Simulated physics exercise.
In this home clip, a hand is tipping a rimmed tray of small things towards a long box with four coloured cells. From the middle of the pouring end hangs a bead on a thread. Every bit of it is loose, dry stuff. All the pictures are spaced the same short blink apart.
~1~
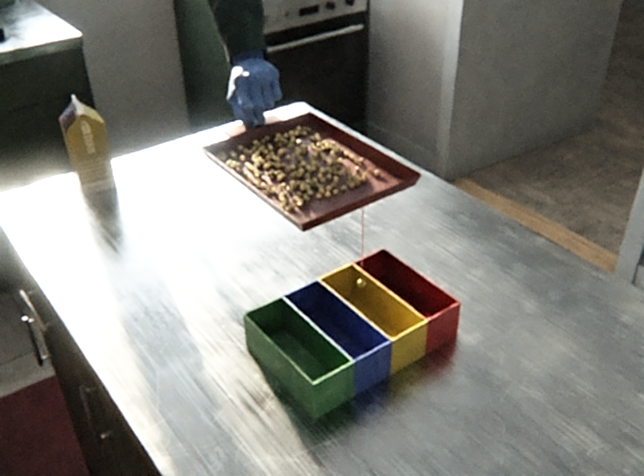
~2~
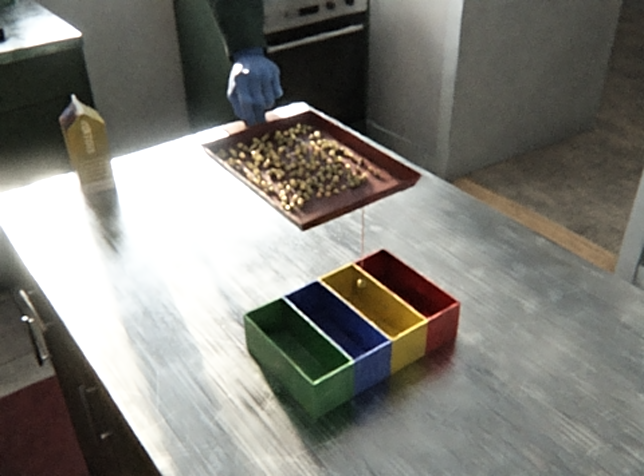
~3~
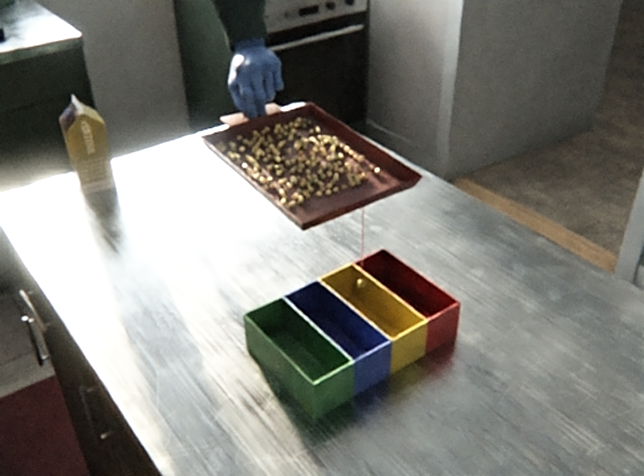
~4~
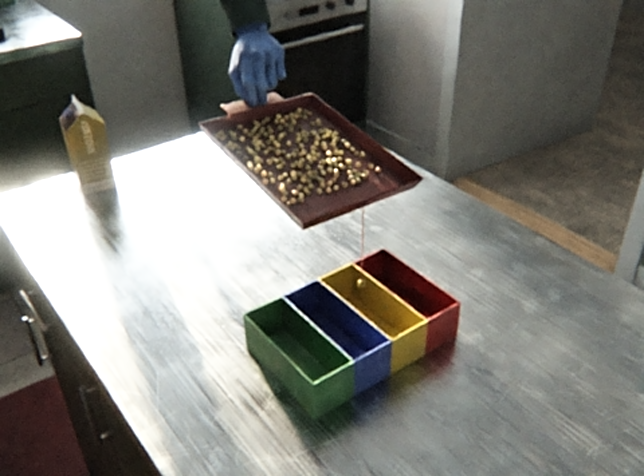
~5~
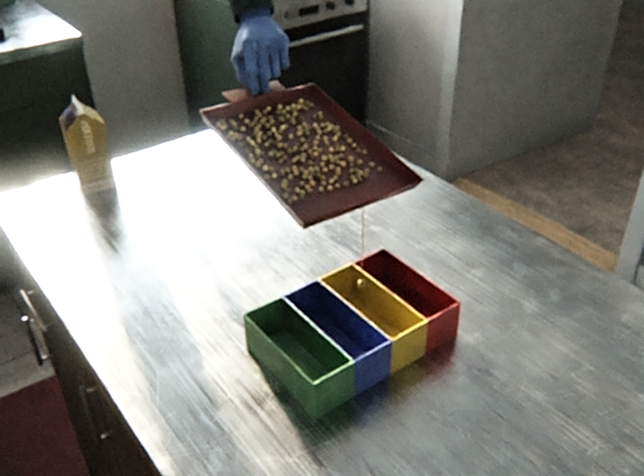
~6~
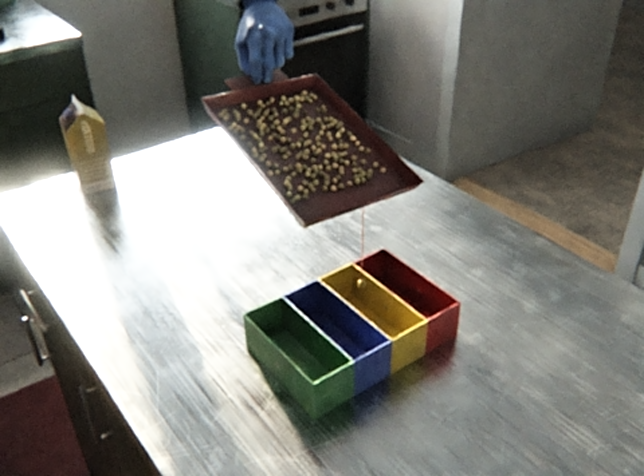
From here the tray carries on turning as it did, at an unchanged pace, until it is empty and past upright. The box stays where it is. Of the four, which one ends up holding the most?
The red one.
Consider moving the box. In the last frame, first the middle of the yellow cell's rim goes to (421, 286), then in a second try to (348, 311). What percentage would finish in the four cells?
About 100 per cent, then about 40 per cent.
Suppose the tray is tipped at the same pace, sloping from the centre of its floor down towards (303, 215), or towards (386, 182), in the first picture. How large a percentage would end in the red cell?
About 0 %, then 60 %.
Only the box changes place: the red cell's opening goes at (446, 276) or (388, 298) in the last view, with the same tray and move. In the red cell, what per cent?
First position: Some 30 %; second position: Some 30 %.
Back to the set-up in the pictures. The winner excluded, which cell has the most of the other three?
It's the yellow one that ends up second.
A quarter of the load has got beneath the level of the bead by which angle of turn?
It's turned some 80 degrees by then.
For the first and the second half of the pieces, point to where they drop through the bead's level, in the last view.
(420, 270) first, (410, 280) later.
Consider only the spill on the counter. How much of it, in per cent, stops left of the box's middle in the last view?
About 0 percent.
Soon, tray tipped steeply; most on the tray; a stray few in the red cell; a stray few in the yellow cell; a small part falling or outside the box.
A while on, tray tipped right over; a small part on the tray; about a third in the red cell; a small part in the yellow cell; a stray few in the blue cell; about a third falling or outside the box.
Towards the end, tray tipped past a quarter turn; about half in the red cell; about a quarter in the yellow cell; a stray few in the blue cell; about a quarter falling or outside the box.
Finally, tray tipped past a quarter turn; about half in the red cell; about a quarter in the yellow cell; a stray few in the blue cell; none in the green cell; about a quarter outside the box.
